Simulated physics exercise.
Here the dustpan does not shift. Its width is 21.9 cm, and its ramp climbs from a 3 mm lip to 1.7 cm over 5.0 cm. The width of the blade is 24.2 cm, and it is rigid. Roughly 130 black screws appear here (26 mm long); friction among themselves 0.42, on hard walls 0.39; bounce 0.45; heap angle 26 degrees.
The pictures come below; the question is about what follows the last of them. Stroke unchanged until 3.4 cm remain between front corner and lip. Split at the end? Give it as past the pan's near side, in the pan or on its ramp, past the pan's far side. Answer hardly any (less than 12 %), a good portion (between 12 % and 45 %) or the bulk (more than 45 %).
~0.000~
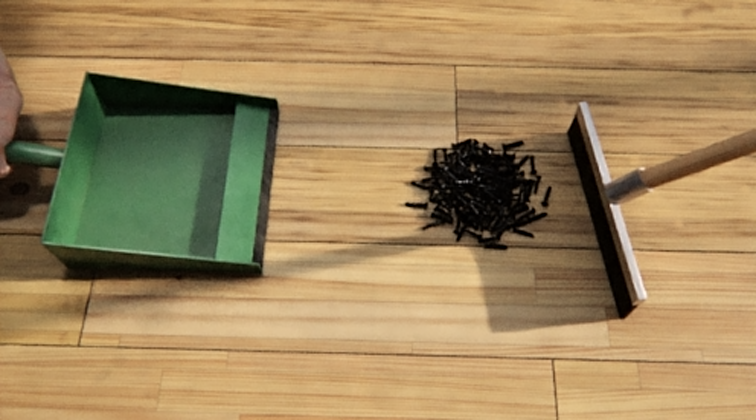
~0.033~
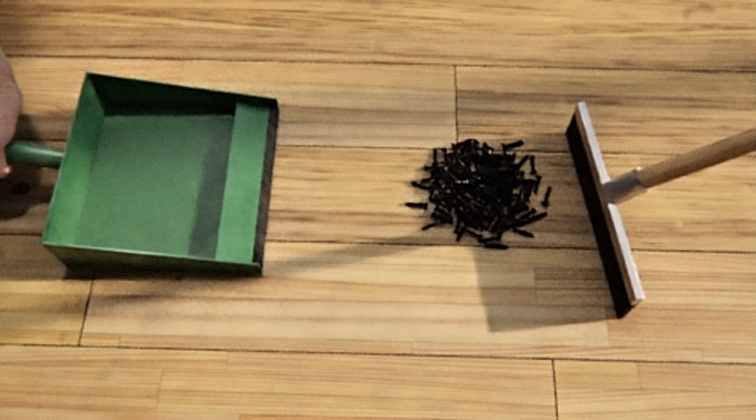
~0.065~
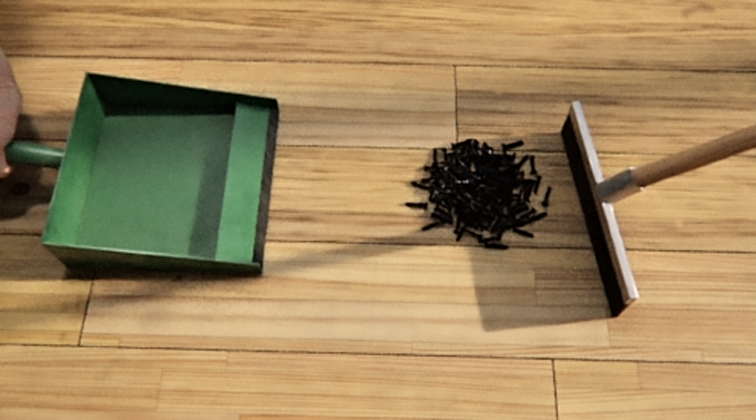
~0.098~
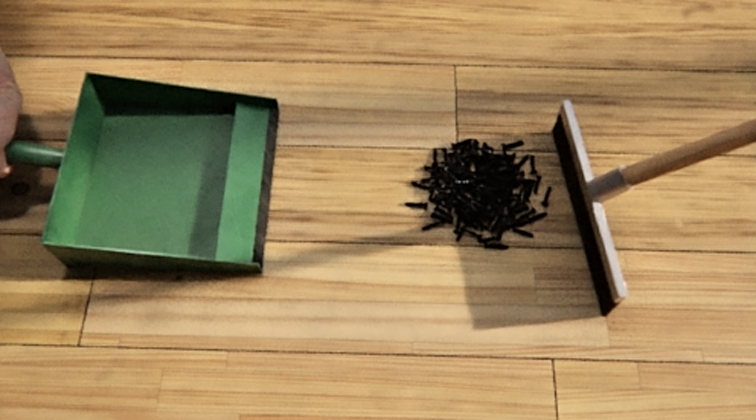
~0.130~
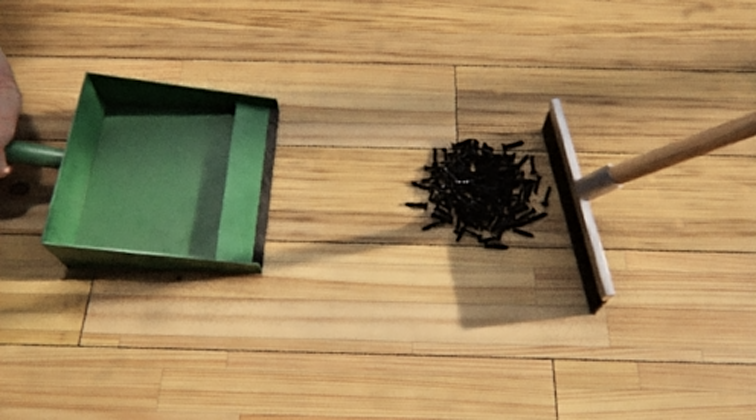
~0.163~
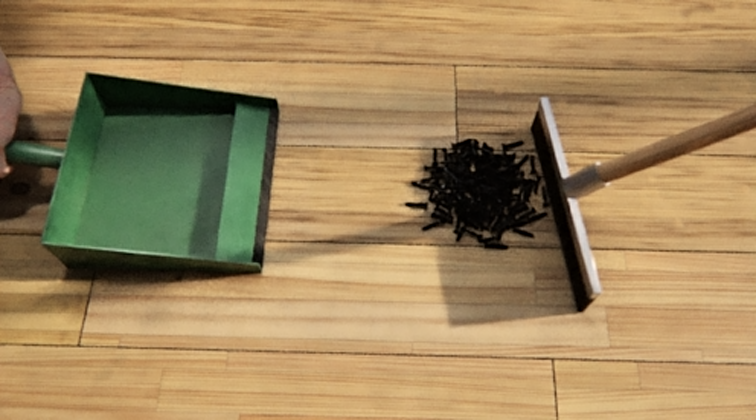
Past the pan's near side: Hardly any; in the pan or on its ramp: Hardly any; past the pan's far side: Hardly any.
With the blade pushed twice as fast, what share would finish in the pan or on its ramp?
About 20 %.
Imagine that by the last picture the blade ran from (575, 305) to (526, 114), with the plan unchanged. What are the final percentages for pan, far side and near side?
The pan gets 15, the far side 0 and the near side 5.
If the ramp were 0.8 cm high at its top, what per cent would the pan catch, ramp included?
That would give something like 5 per cent.
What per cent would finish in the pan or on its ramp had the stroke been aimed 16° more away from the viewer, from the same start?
I'd put it at close to 0 percent.
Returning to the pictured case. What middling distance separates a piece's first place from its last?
Near 22 cm.
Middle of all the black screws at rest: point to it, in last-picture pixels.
Somewhere around (291, 175) in the final frame.
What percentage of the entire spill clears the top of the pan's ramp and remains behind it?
About 0 %.
After 0.51 s, middle of the blade 20 cm from the lip; 0 % over the lip, far side 0 %, near side 0 %.
After 0.74 s, middle of the blade 11 cm from the lip; 0 % over the lip, far side 0 %, near side 0 %.
After 1.08 s, middle of the blade 5 cm from the lip; 5 % over the lip, far side 5 %, near side 0 %.
In the end, at 1.4 s, near side 0 %, pan 5 %, far side 5 %, in front of the lip or behind the blade 85 %.
